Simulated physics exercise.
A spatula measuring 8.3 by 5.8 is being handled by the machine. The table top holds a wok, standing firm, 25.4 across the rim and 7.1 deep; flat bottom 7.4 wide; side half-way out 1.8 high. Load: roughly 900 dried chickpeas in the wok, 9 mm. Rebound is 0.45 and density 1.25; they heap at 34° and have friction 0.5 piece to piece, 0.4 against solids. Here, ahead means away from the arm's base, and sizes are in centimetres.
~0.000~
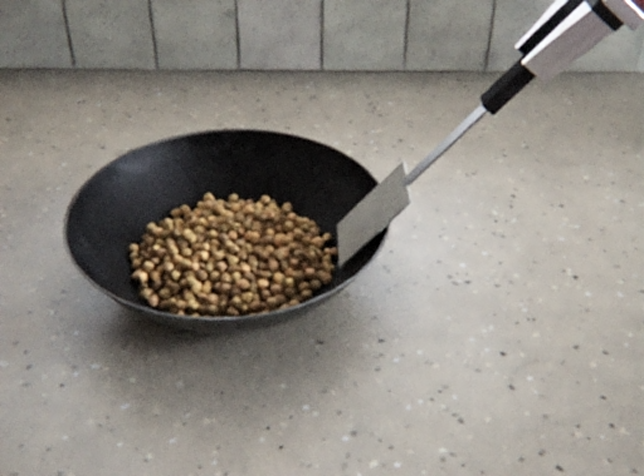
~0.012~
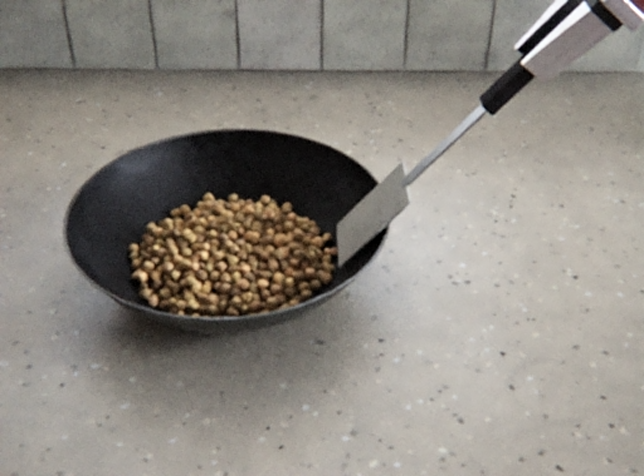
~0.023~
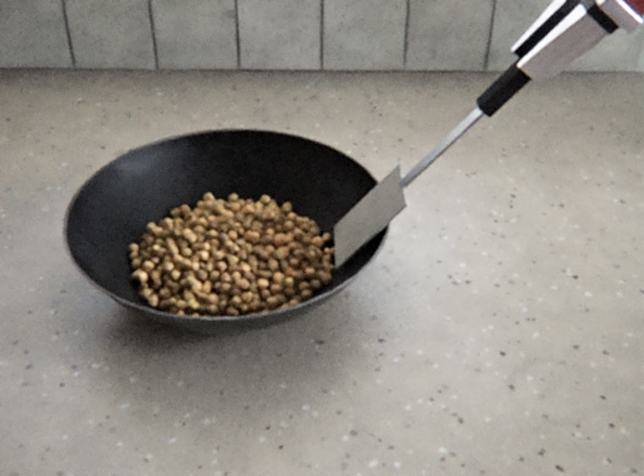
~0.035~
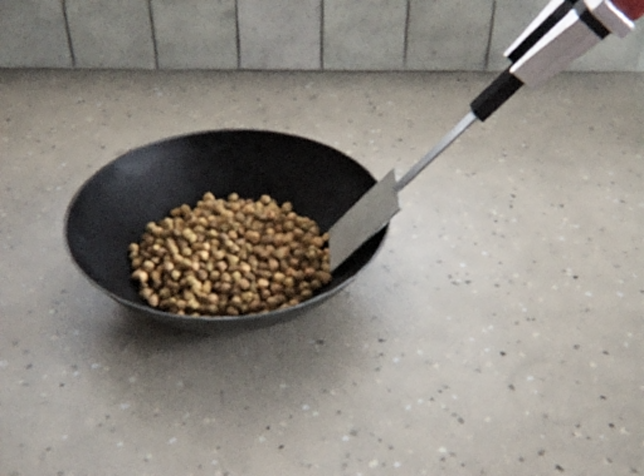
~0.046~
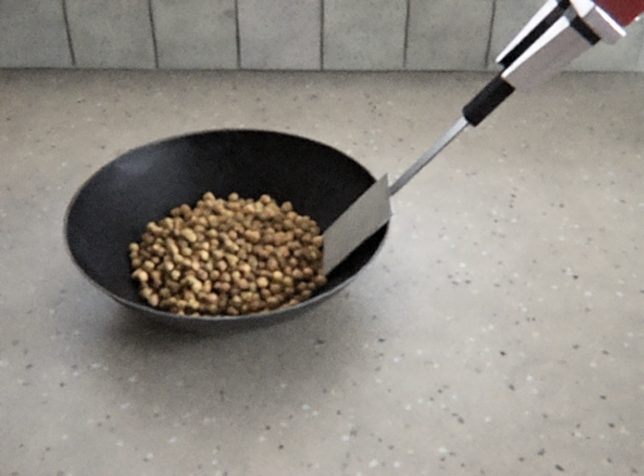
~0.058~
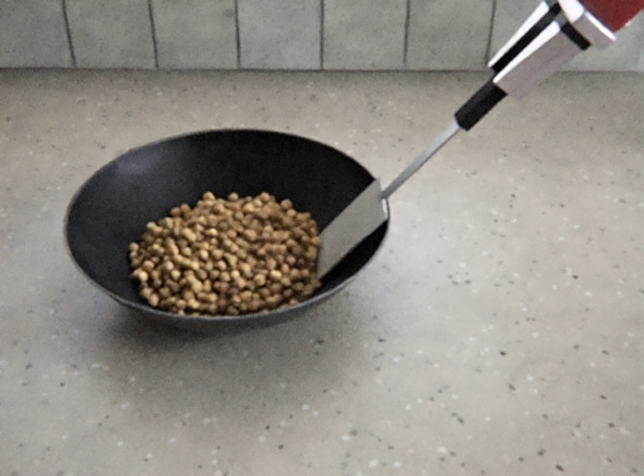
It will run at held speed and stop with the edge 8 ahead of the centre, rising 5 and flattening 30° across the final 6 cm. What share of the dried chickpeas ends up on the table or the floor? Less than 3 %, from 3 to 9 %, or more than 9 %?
From 3 to 9 %.
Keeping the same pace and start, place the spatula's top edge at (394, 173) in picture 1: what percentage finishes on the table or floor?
Some 5 per cent.
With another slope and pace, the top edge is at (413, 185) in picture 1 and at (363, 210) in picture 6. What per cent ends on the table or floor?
Some 25 percent ends up on the table or floor.
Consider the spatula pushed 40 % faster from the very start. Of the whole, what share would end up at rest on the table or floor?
About 10 per cent.
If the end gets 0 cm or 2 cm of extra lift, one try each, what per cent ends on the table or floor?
Estimates, in order: 0 % then 0 %.
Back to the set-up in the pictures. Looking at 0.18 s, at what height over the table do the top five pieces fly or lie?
5 cm.
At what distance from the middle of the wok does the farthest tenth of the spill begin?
30 centimetres, give or take.
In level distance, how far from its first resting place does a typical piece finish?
Some 3 centimetres.
After 0.18 s, sloping 51°, highest piece 5 above the table; 900 in the wok.
After 0.30 s, sloping 40°, highest piece 7 above the table; 900 in the wok.
After 0.56 s, sloping 21°, highest piece 8 above the table; 851 in the wok, 35 on the table or floor, 14 on the blade or in flight.
After 1.61 s, sloping 21°, highest piece 8 above the table; 851 in the wok, 49 on the table or floor.
In the end, 851 in the wok, 49 on the table or floor. That is 5 % on the table or floor.
